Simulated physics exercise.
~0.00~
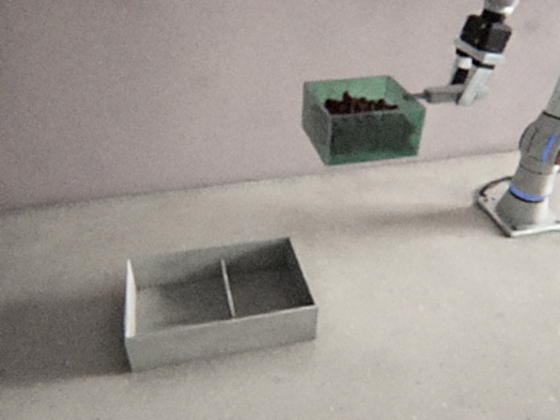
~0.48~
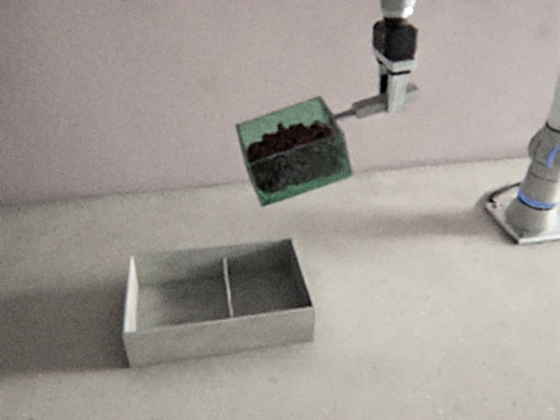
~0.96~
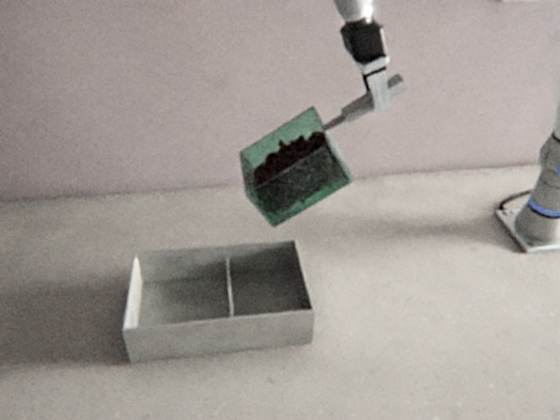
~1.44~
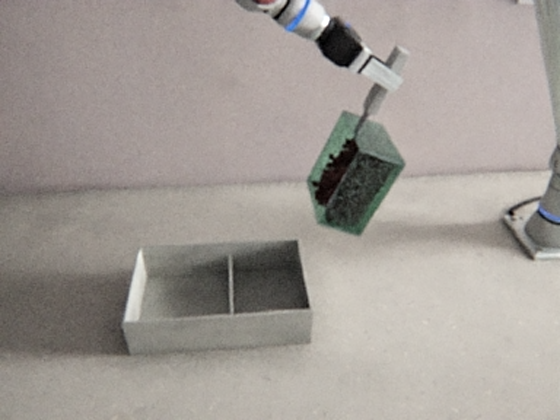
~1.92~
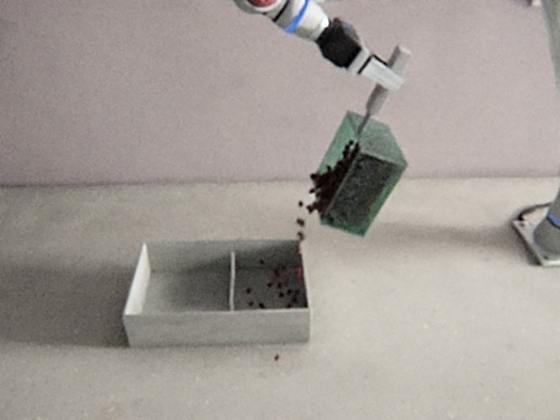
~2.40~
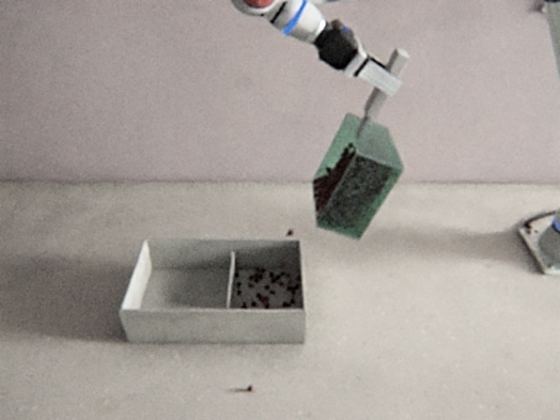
A translucent green box partly filled with dark red-brown beans hangs from a robot arm at the upper right, seen from slightly above against a dull pinkish wall. Below it to the left, a grey open tray with a dividing wall sits on a pale grey surface. The arm carries the box left and tips it gradually, then swings it back right while tilting it steeply. Beans spill over its lower edge into the tray's right compartment. At the end, the box stays tilted with many beans inside, others lie scattered in that compartment, and a stray rests in front.
